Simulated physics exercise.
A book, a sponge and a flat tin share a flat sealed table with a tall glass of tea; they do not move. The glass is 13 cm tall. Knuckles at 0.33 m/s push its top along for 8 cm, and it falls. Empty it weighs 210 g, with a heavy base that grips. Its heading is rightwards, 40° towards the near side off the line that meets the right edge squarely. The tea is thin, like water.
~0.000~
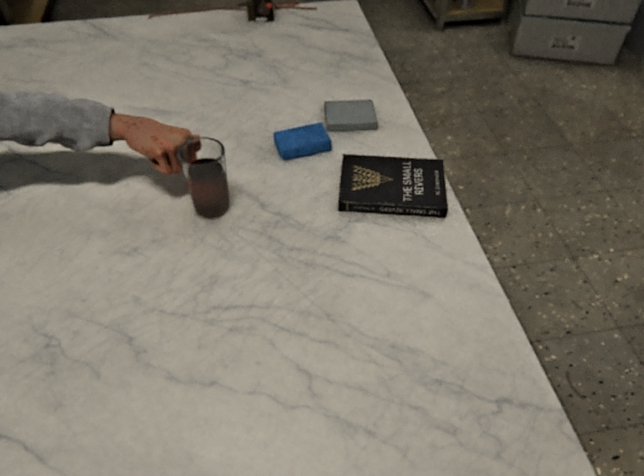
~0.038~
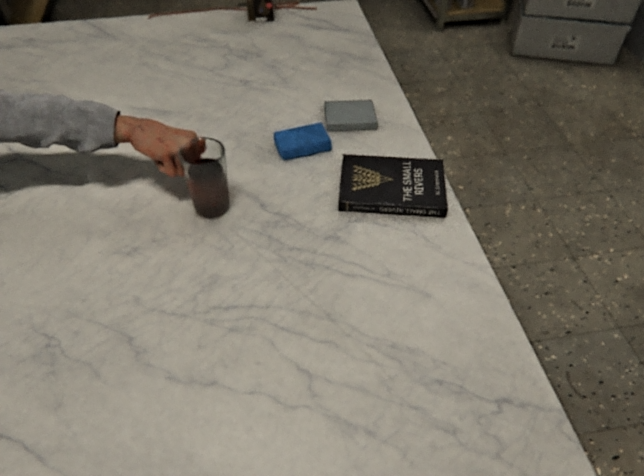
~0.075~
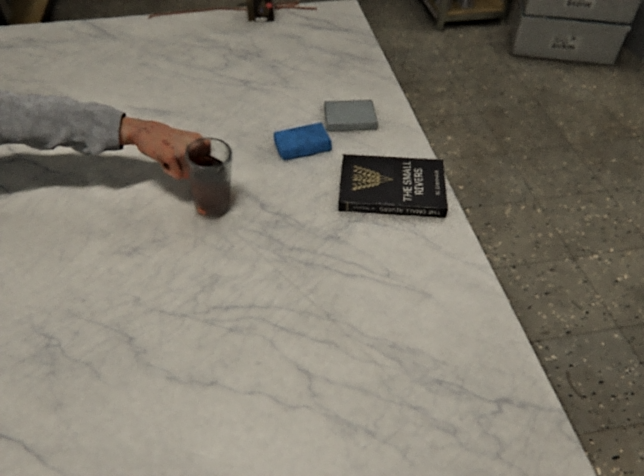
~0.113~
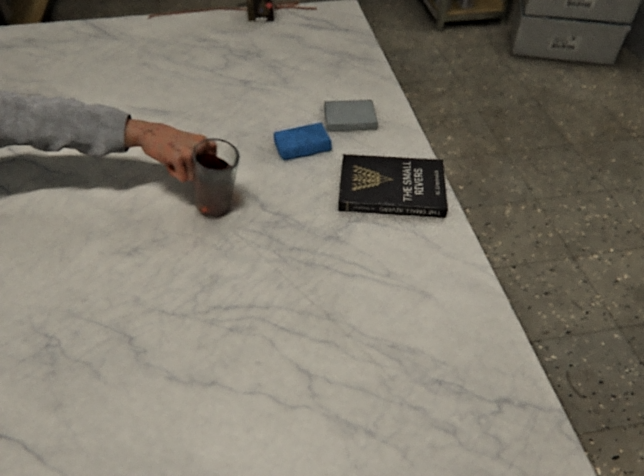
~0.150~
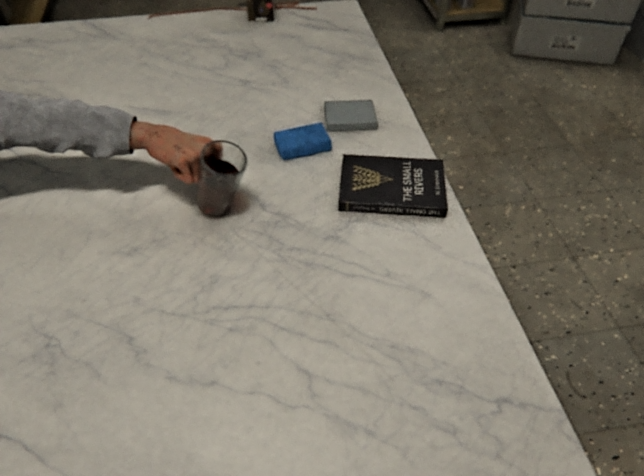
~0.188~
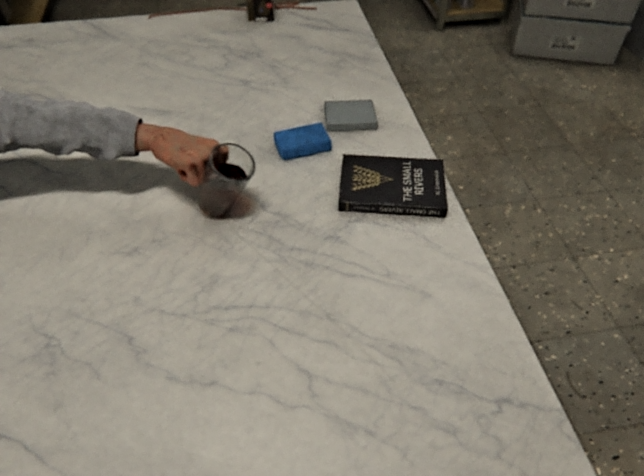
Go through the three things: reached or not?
Book: Gets wet; sponge: Keeps dry; flat tin: Keeps dry.
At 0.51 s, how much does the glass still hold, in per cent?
About 58 per cent.
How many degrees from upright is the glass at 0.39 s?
It is at some 86°.
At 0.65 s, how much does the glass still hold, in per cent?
Some 34 per cent.
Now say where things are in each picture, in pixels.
In the first picture, tilt 0°; the fist is at (173, 147); surface from (186, 171) to (224, 167); the book is at (393, 180); the sponge is at (302, 135); the flat tin is at (350, 111).
In the second picture, tilt 0°; the fist is at (178, 149); surface from (186, 171) to (224, 167).
In the third picture, tilt 6°; the fist is at (184, 152); surface from (189, 162) to (226, 167).
In the fourth picture, tilt 13°; the fist is at (189, 154); surface from (194, 156) to (232, 166).
In the fifth picture, tilt 19°; the fist is at (195, 156); surface from (202, 168) to (238, 167).
In the sixth picture, tilt 26°; the fist is at (201, 159); surface from (206, 173) to (241, 166).
After 0.39 s the tilt is 87° and 97 per cent is in the glass, 0 has run off the table; wet so far, nothing.
After 0.51 s the tilt is 87° and 57 per cent is in the glass, 0 has run off the table; wet so far, nothing.
After 0.65 s the tilt is 87° and 34 per cent is in the glass, 0 has run off the table; wet so far, book.
After 0.89 s the tilt is 87° and 18 per cent is in the glass, 9 has run off the table; wet so far, book.
In the end 6 per cent is in the glass, 36 has run off the table; wet so far, book.
